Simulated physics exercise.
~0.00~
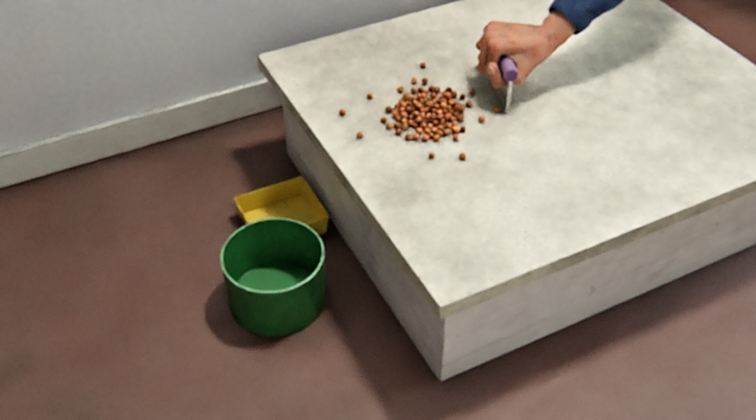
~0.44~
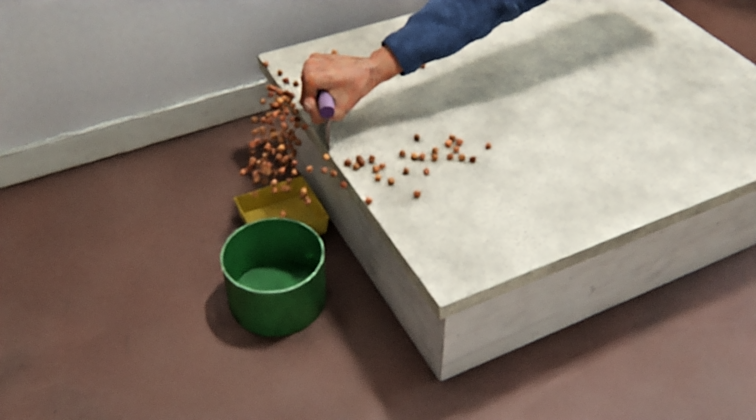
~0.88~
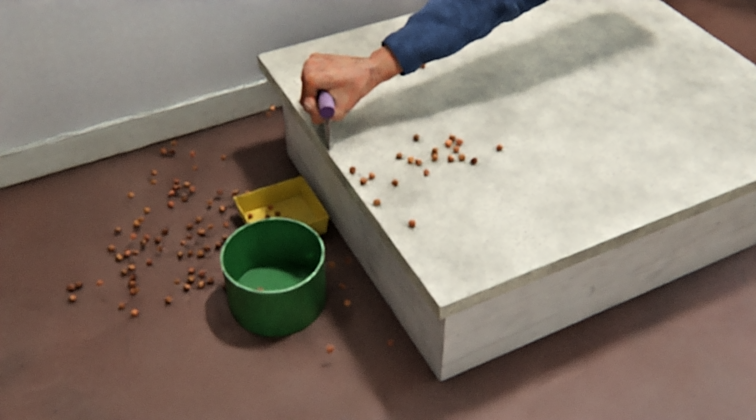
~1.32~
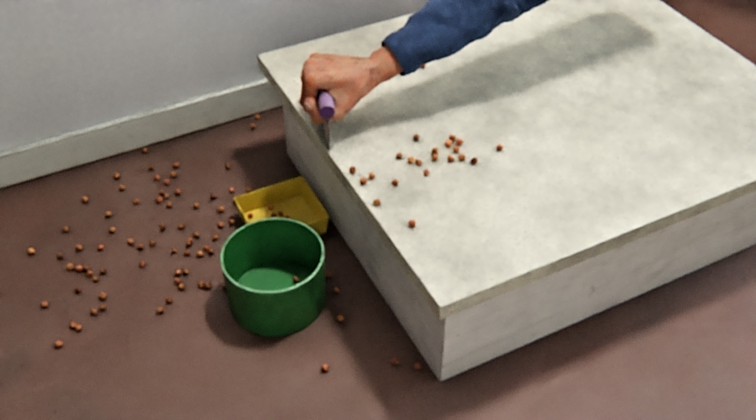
A hand in a blue sleeve grips a purple-handled scraper beside a loose heap of hazelnuts on a pale stone-like slab, seen from above at an angle. On the brown floor at the slab's left side sit a green pot and, just behind it, a yellow tin. The hand sweeps left across the top, pushing most of the nuts over the edge, and halts there. They tumble down in a cluster and scatter over the floor, mostly left of the containers. Only a few land in the tin and pot, while a small group stays on the slab.
